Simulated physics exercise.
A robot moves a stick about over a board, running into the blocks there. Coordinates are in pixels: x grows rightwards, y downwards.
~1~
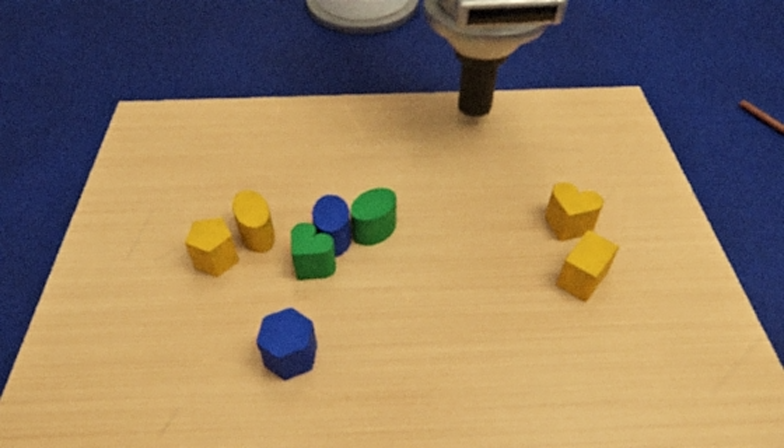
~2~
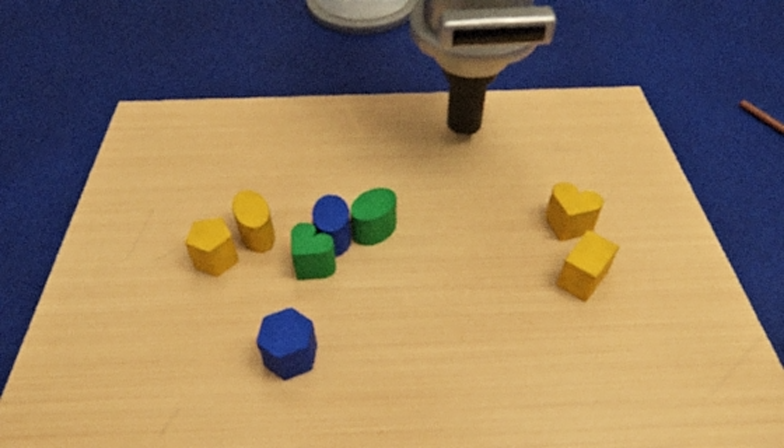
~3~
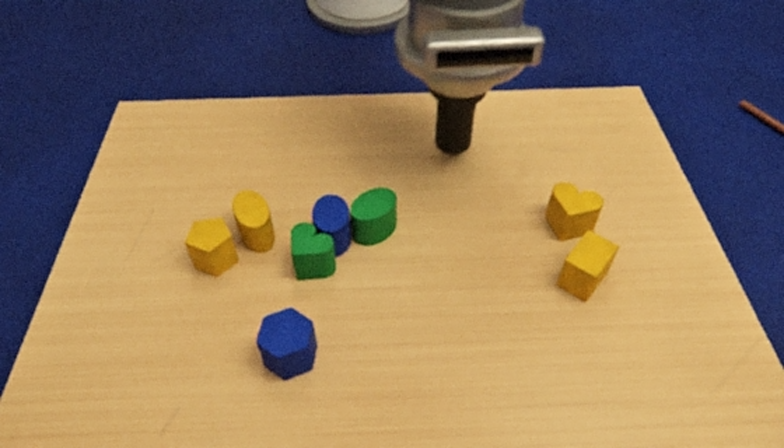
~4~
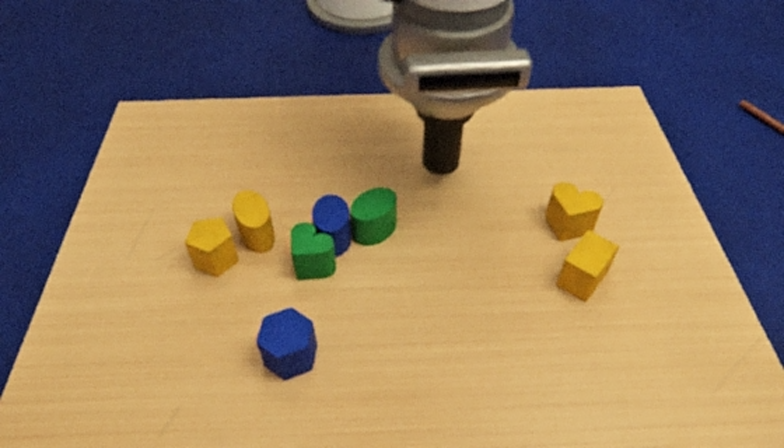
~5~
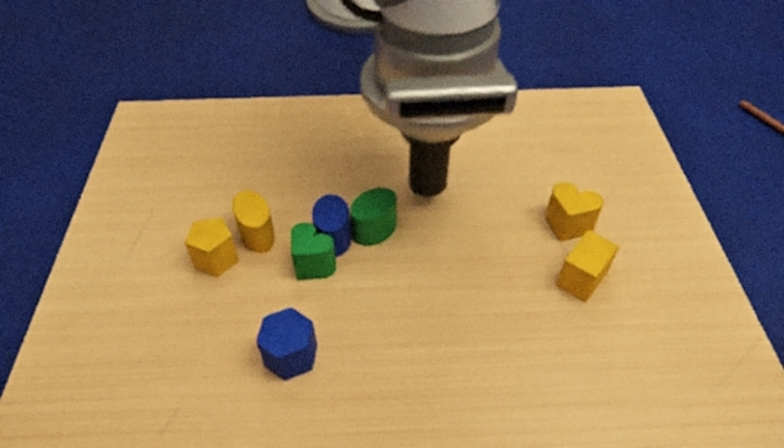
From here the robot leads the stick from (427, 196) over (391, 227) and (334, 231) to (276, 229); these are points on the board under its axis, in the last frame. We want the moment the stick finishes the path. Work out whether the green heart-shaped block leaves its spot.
It does get moved.
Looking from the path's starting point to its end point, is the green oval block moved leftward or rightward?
It will end up to the left.
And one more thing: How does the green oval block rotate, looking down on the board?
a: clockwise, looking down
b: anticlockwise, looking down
The one that fits is b, anticlockwise, looking down.
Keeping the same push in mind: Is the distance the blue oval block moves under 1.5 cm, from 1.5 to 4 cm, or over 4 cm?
More than 4 cm.
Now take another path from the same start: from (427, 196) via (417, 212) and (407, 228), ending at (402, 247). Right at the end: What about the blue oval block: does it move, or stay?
It is moved off its spot.
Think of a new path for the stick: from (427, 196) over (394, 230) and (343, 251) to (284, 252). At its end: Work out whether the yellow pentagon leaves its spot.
That block will leave its spot.
The first path, step by step. One third of the way, stick at (390, 215); green heart-shaped block at (292, 248), turned 30° anticlockwise; blue oval block at (303, 217), turned 15° clockwise; green oval block at (346, 215).
Two thirds of the way, stick at (331, 218); yellow oval block at (238, 206), turned 25° clockwise; green heart-shaped block at (280, 262); blue oval block at (262, 229), turned 60° clockwise; green oval block at (305, 234), turned 60° anticlockwise.
At the end, stick at (273, 217); yellow oval block at (231, 206), turned 30° clockwise; green heart-shaped block at (280, 264); blue oval block at (250, 235), turned 75° clockwise; green oval block at (299, 237), turned 95° anticlockwise.
